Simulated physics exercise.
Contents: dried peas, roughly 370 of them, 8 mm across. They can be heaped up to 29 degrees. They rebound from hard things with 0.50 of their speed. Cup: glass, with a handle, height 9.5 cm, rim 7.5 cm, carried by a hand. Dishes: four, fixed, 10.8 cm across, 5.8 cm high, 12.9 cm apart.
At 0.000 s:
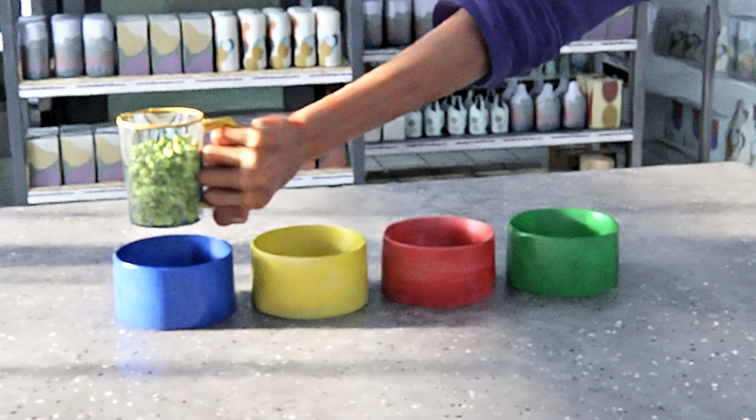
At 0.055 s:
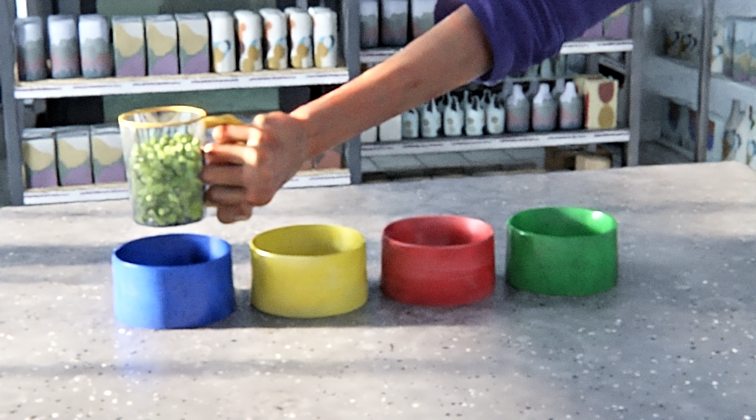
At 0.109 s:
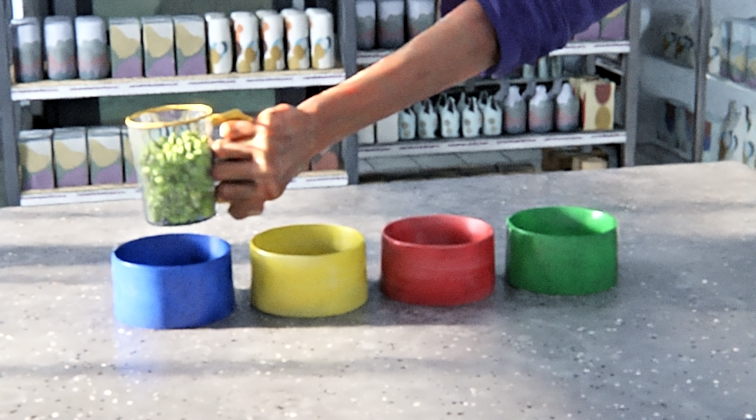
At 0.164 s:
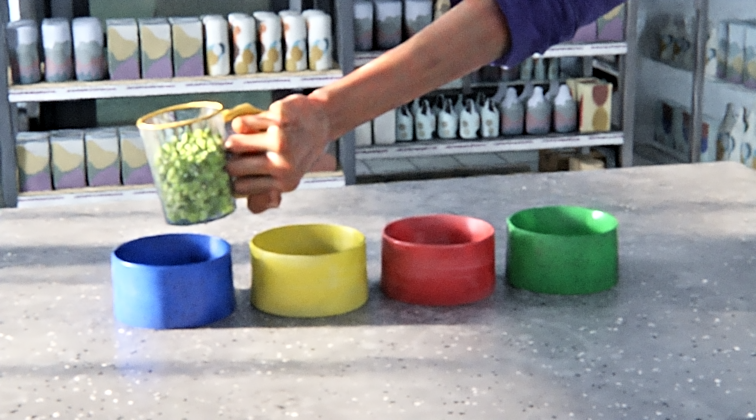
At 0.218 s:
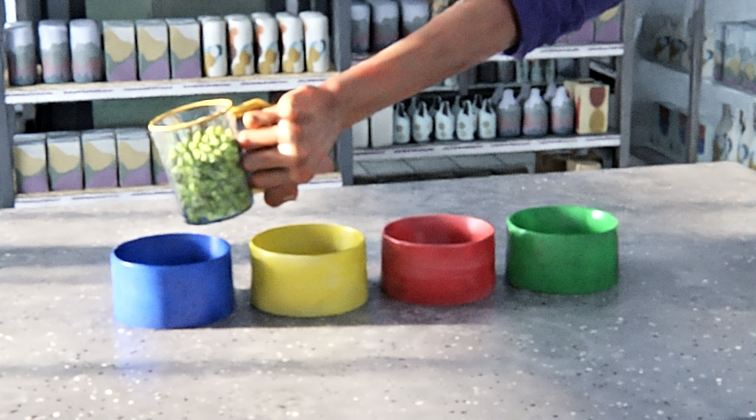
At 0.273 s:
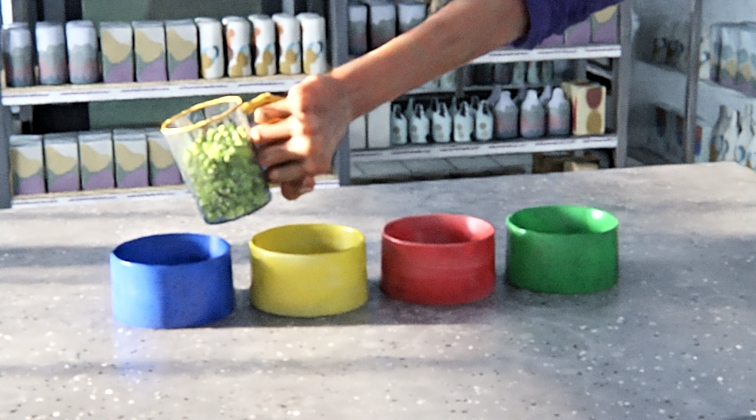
A hand holding a clear cup of green peas above a blue dish, moving it slightly right while tilting it left.
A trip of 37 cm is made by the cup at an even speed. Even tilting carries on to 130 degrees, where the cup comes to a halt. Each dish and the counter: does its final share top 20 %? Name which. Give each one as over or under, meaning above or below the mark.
Red: Over, blue: Under, green: Under, yellow: Under, counter: Over.
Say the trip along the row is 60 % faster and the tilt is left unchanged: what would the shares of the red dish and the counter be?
Red 40, counter 60.
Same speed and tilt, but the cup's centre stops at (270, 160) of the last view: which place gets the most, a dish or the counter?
That'd be blue, it takes the most.
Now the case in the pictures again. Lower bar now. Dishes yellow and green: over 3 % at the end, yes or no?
As for yellow, not so, and as for green, correct.
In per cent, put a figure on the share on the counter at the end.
Some 35 per cent.
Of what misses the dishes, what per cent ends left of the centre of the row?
Some 0 per cent.
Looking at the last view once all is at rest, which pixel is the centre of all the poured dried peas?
Centre at rest, approx.: (468, 275) px.
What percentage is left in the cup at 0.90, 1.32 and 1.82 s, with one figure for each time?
About 100, 90, 0 per cent.
After 0.90 s, tilt 71 degrees; cup holds 100 %.
After 1.32 s, tilt 106 degrees; cup holds 90 %, red 10 %.
Then, at 1.82 s, tilt 130 degrees; cup holds 0 %, red 50 %, green 15 %.
At rest (2.7 s), red 50 %, blue 0 %, green 10 %, yellow 0 %, counter 35 %.
